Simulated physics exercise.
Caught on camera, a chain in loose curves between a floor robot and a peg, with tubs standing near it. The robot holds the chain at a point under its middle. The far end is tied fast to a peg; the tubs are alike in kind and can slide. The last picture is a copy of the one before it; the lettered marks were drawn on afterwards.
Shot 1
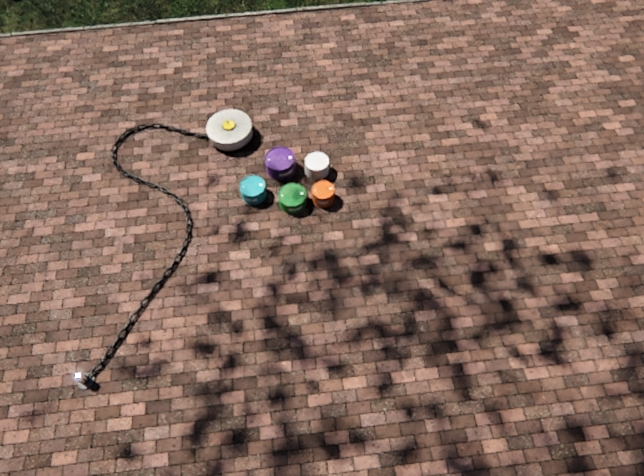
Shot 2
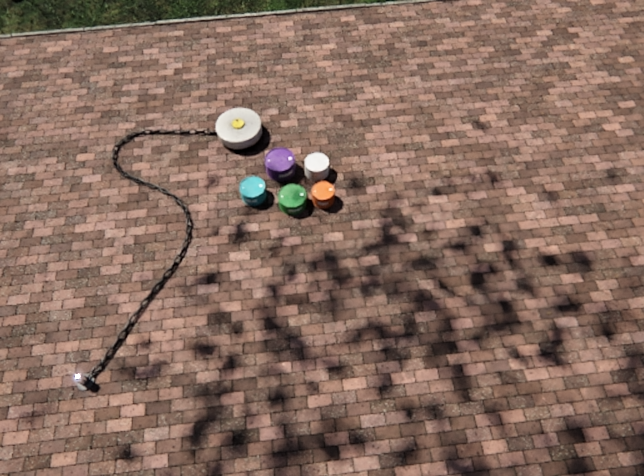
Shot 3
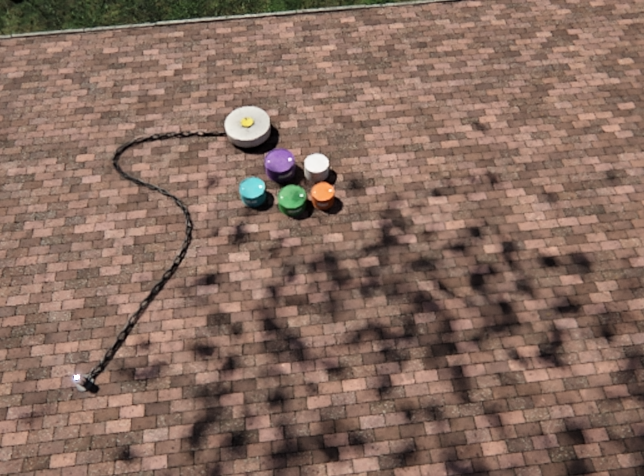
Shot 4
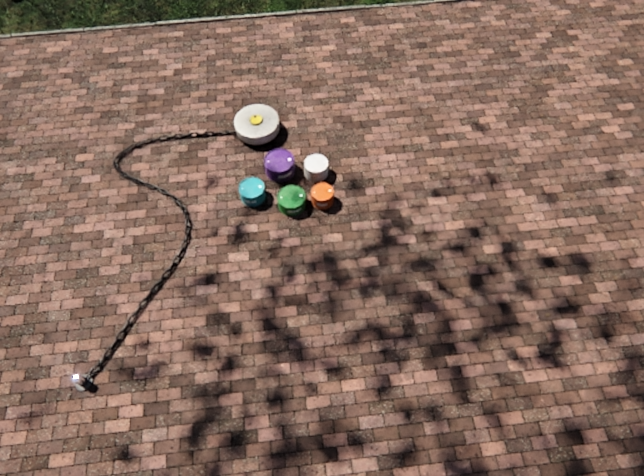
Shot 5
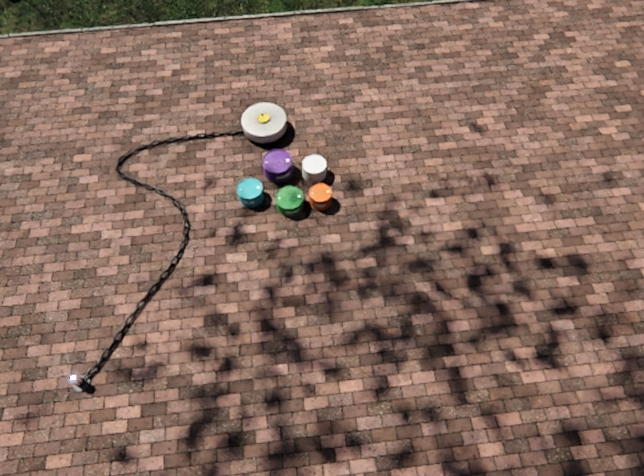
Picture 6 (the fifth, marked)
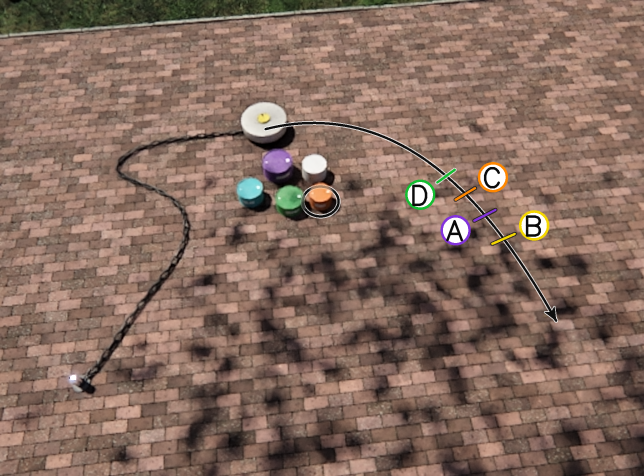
On sunlit brick paving, a round pale robot slides slightly right, drawing a dark chain along.
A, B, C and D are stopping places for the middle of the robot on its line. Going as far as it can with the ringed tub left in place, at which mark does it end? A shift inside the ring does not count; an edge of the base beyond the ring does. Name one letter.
It should halt at C.
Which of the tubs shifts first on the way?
The purple tub.
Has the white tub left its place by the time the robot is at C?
By then, yes.
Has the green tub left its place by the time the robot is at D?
No.
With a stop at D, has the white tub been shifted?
No.
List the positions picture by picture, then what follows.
In the first frame, peg (82, 379); white tub (317, 166); purple tub (280, 164).
In the second frame, robot (239, 129); orange tub (323, 195).
In the third frame, robot (248, 128); peg (81, 380).
In the fourth frame, robot (257, 125); purple tub (280, 166).
In the fifth frame, robot (265, 124); orange tub (320, 197); turquoise tub (251, 193); peg (78, 381).
On the copy, A at (485, 215); B at (504, 239); C at (465, 194); D at (446, 176); the ring at (321, 201); the route from (265, 129) via (435, 167) to (556, 321).
On C. First, robot (342, 120); orange tub (320, 197).
Then, robot (414, 146); orange tub (320, 197).
Finally, robot (467, 189); white tub (317, 180); purple tub (290, 184); green tub (292, 209); orange tub (321, 198); turquoise tub (264, 201); the orange tub is still in its ring.
By contrast, A drags the ringed tub to (324, 214); B drags the ringed tub to (327, 230); D is safe but short.
